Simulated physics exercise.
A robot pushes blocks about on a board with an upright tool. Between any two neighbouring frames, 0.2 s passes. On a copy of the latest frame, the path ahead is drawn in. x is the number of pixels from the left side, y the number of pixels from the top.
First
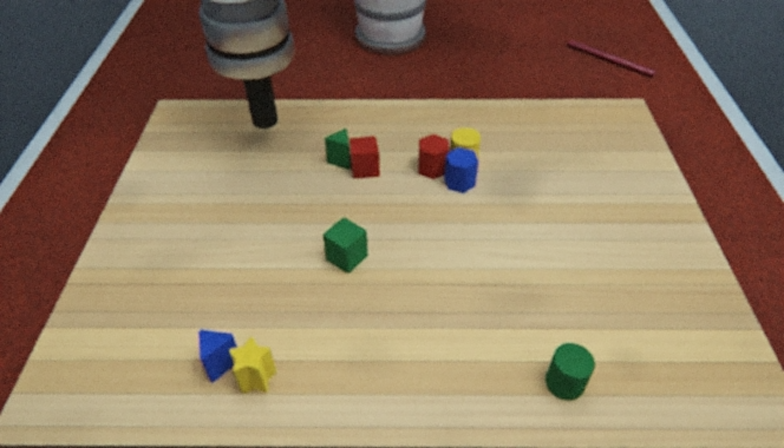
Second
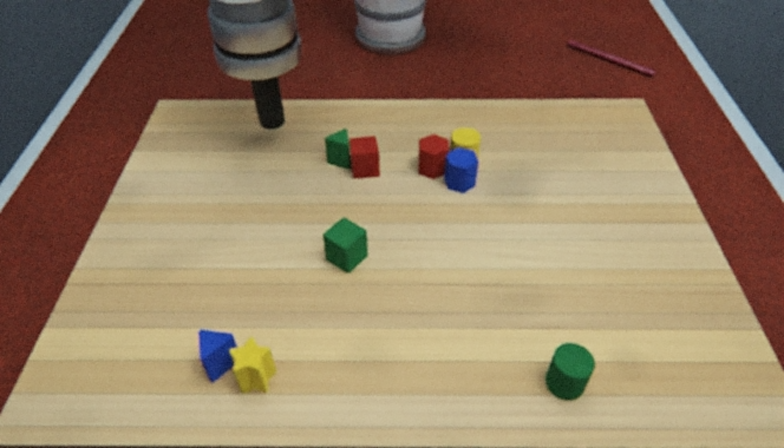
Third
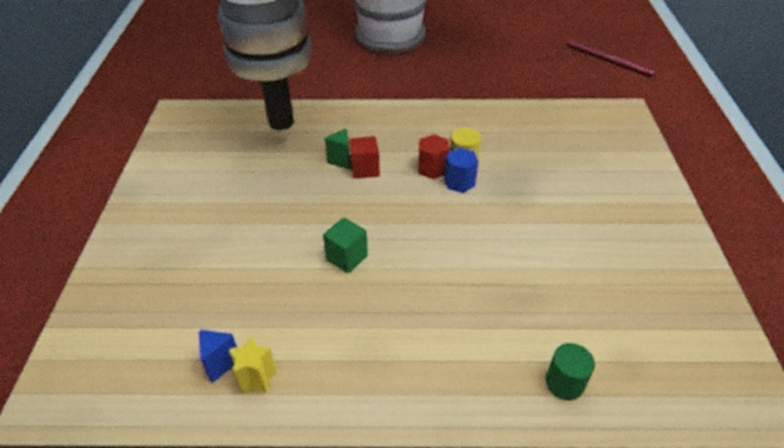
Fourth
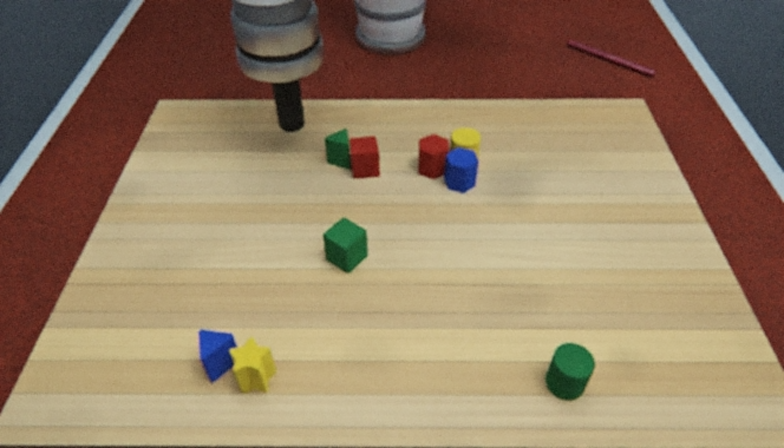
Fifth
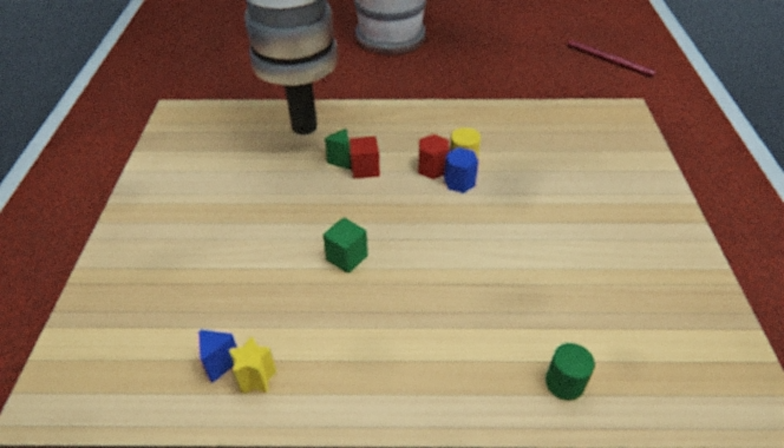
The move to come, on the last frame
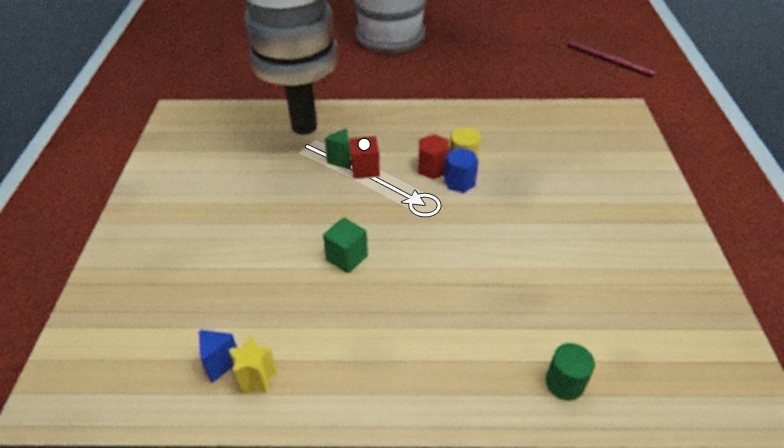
A robot arm with a grey cylindrical body and black upright tool stands at the upper left of a pale wooden board on a red floor, seen from above at an angle. Green, red, yellow and blue blocks cluster near the top, with a green cube mid-board, a blue triangle and yellow star lower left, and a green cylinder lower right. The tool slides slightly rightward toward the green triangle while the blocks and camera stay still.
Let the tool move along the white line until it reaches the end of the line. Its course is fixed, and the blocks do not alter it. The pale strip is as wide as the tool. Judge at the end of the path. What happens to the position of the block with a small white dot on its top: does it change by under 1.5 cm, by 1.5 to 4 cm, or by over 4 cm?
Its displacement is above 4 cm.
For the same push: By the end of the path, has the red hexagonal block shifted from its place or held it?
The block in question is displaced by the end.
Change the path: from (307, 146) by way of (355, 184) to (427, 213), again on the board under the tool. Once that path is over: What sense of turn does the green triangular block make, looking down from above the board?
My answer: Anticlockwise.
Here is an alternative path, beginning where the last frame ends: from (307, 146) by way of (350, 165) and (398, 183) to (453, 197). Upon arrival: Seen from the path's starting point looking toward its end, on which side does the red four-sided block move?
It moves over to the left.
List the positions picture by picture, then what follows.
In the first frame, tool tip (266, 122); block tops, green triangular block (339, 136); red four-sided block (364, 144); red hexagonal block (434, 144); yellow round block (466, 136).
In the second frame, tool (273, 123); blocks unchanged.
In the third frame, tool (282, 124); blocks unchanged.
In the fourth frame, tool (292, 125); blocks unchanged.
In the fifth frame, tool (305, 128); green triangular block (339, 136); red four-sided block (364, 144); red hexagonal block (434, 144); yellow round block (466, 136).
Path on the board, from (307, 146) to (425, 205); the dot is on the red four-sided block.
What follows on the original path. One third of the way, tool (344, 146); green triangular block (354, 151); red four-sided block (376, 147).
Two thirds of the way, tool (384, 165); green triangular block (378, 174), turned 65° clockwise; red four-sided block (410, 151), turned 20° anticlockwise; red hexagonal block (437, 143).
At the end, tool (426, 186); green triangular block (381, 176), turned 85° clockwise; red four-sided block (422, 155), turned 45° anticlockwise; red hexagonal block (443, 141), turned 20° anticlockwise; yellow round block (470, 134).
